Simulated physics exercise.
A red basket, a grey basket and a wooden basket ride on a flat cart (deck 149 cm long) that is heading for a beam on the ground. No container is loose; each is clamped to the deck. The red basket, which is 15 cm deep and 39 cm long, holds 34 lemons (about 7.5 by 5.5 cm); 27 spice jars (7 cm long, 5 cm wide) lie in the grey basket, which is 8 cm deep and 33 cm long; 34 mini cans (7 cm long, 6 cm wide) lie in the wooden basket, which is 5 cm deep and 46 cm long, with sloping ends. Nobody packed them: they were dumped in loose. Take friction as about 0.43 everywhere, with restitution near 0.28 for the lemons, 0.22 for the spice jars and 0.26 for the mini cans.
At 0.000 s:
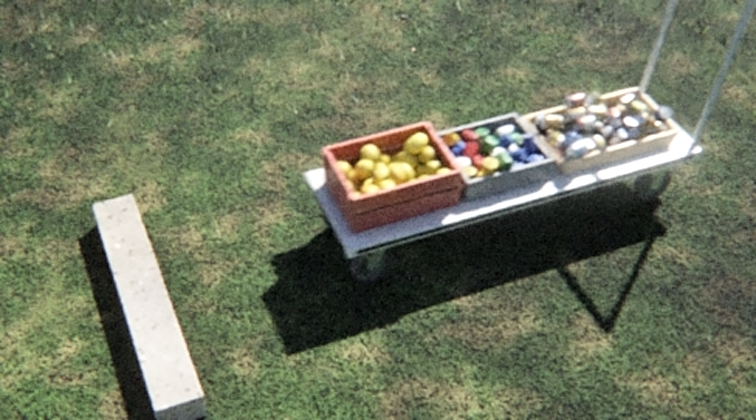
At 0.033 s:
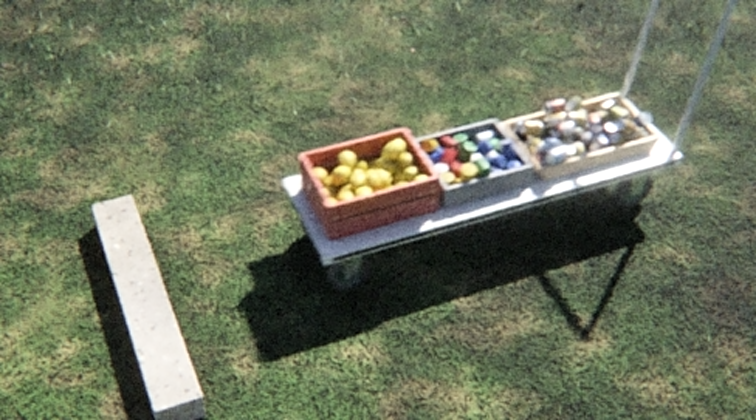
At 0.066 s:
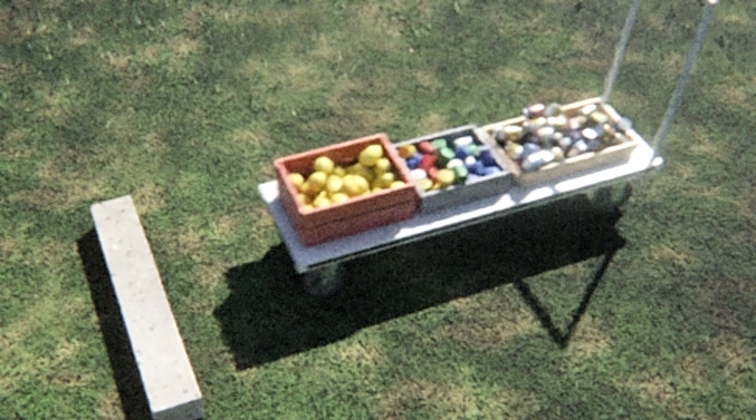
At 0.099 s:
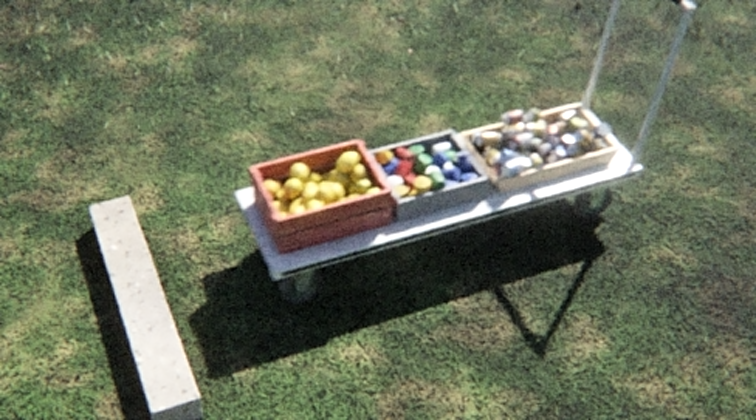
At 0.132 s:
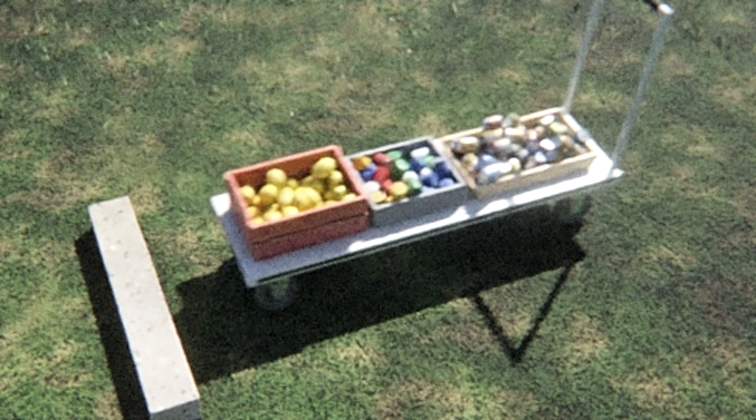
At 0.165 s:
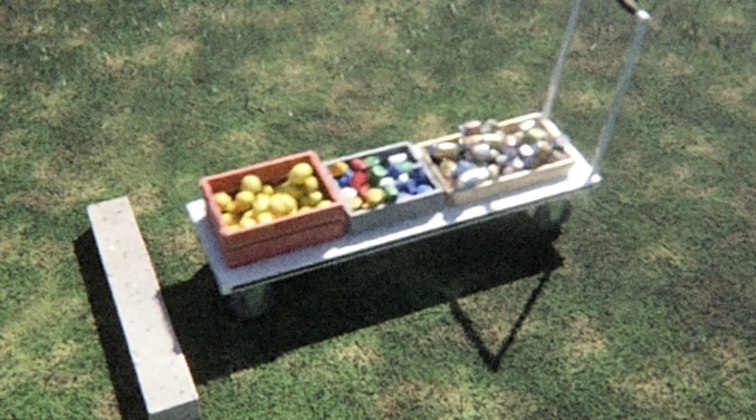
A flat cart carrying a red basket of lemons, a grey basket of colourful little jars and a wooden basket of small cans rolled steadily left across the grass, drawing closer to a pale beam.
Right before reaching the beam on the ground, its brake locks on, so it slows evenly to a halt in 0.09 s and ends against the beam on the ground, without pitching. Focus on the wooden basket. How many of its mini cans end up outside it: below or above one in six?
Result - the wooden basket loses more than one sixth of its mini cans.
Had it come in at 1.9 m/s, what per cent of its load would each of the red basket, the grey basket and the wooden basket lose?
In that case the red basket sheds 0 per cent of its load, the grey basket 0 per cent, and the wooden basket 20 per cent.
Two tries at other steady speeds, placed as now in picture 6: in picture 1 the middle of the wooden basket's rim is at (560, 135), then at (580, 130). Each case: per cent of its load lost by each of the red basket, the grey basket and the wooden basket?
Per cent lost, first try then second - red basket: 0, 0; grey basket: 0, 0; wooden basket: 10, 20.
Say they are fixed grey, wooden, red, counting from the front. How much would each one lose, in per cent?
Red basket 0 %, grey basket 10 %, wooden basket 30 %.
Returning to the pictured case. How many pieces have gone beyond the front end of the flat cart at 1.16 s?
Roughly 1 pieces.
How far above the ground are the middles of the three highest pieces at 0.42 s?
Some 48 cm up.
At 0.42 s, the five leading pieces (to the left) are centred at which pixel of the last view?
Their mean place is near (166, 236).
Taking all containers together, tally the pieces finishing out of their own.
Taken together it comes to about 14.
After 0.20 s, it begins to slow.
After 0.30 s, red basket 34 in, 0 out, grey basket 27 in, 0 out and wooden basket 33 in, 1 out.
After 0.42 s, red basket 34 in, 0 out, grey basket 25 in, 2 out and wooden basket 28 in, 6 out.
After 0.65 s, red basket 33 in, 1 out, grey basket 24 in, 3 out and wooden basket 24 in, 10 out.
When it is over (at 1.16 s), red basket 33 in, 1 out, grey basket 24 in, 3 out and wooden basket 24 in, 10 out. Asked share, 10 of 34, 29 per cent.
